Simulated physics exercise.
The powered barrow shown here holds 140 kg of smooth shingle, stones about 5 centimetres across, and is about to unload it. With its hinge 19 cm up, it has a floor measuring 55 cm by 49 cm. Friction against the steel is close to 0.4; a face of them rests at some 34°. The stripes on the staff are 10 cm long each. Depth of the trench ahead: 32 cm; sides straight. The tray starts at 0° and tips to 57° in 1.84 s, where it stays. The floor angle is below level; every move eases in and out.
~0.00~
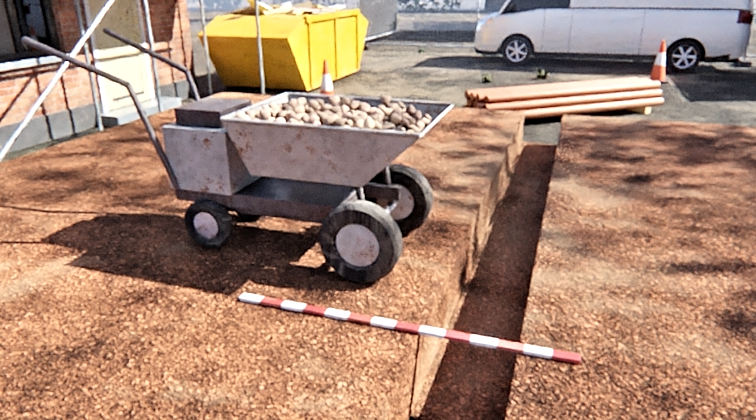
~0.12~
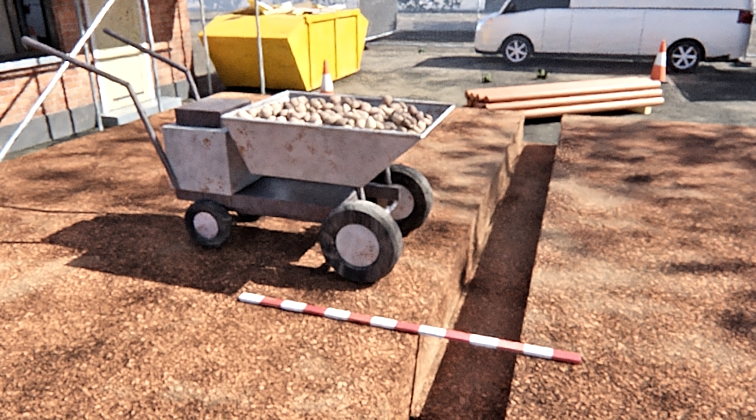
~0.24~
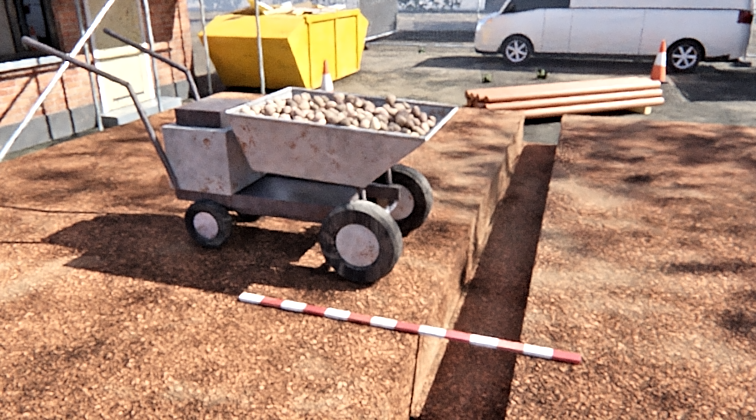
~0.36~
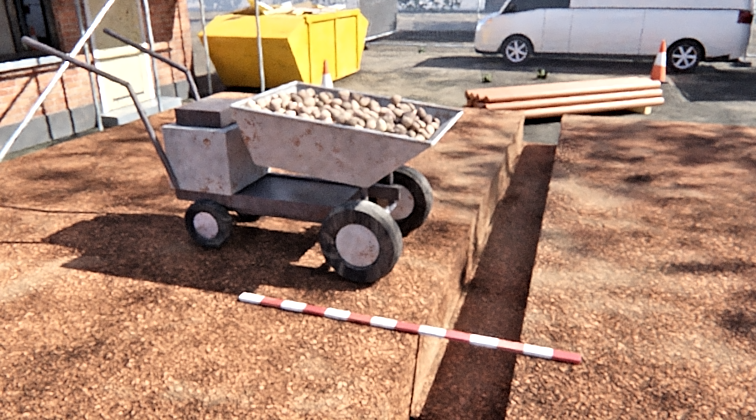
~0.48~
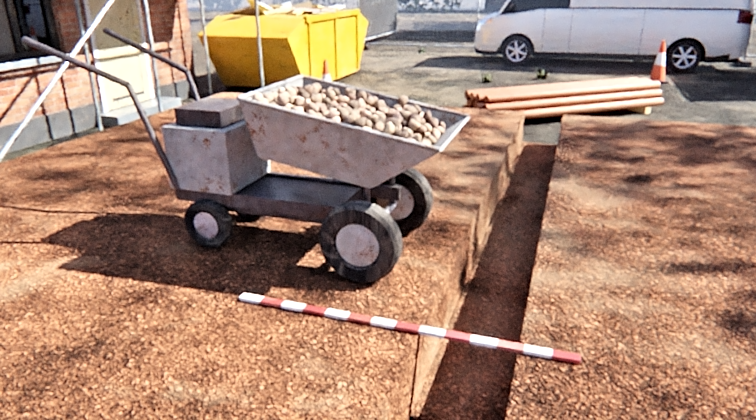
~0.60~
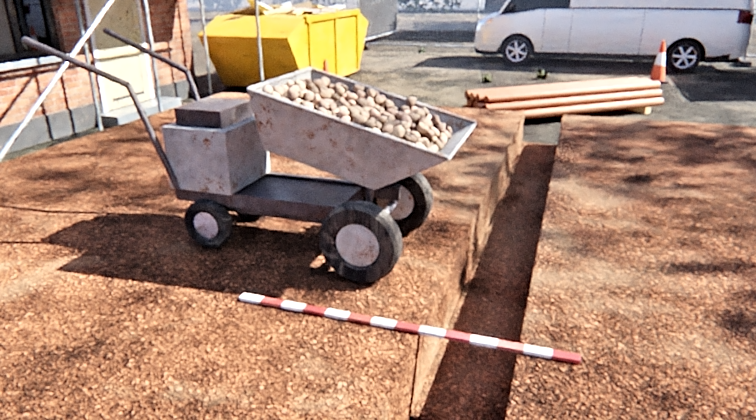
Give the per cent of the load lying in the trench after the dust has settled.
Close to 54 in every hundred.
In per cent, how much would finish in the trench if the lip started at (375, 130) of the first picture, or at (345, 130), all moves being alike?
I'd expect close to 95 per cent at the first and 100 per cent at the second.
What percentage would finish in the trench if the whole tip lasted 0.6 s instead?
35 per cent.
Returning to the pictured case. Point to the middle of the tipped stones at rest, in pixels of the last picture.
The tipped stones centre close to (524, 309).
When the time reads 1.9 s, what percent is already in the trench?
Approx. 20 % of the load.
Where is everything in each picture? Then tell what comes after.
In the first frame, the tray is at 0°, its lip at (420, 136); the top of the load is at (369, 108).
In the second frame, the tray is at 1°, its lip at (422, 137); the top of the load is at (371, 108); the stones move at 0.1 m/s on average.
The third frame shows lip at (426, 140), floor tilted 3°, highest stones at (324, 103); the stones move at 0.2 m/s on average.
In the fourth frame, the tray is at 6°, its lip at (432, 144); the top of the load is at (300, 98); the stones move at 0.3 m/s on average.
The fifth frame shows lip at (440, 151), floor tilted 10°, highest stones at (306, 92); the stones move at 0.3 m/s on average.
The sixth frame shows lip at (449, 159), floor tilted 14°, highest stones at (310, 85); the stones move at 0.4 m/s on average.
After 1.4 s the floor is at 48°; 99 % in the tray, 1 % in the trench; the foremost stones are at (508, 210).
After 1.9 s the floor is at 57°; 50 % in the tray, 18 % in the trench, 31 % past the trench; the foremost stones are at (637, 294).
After 2.3 s the floor is at 57°; 26 % in the tray, 29 % in the trench, 45 % past the trench; the foremost stones are at (729, 282).
After 4.2 s the floor is at 57°; 0 % in the tray, 54 % in the trench, 46 % past the trench; the foremost stones are past the picture's edge.
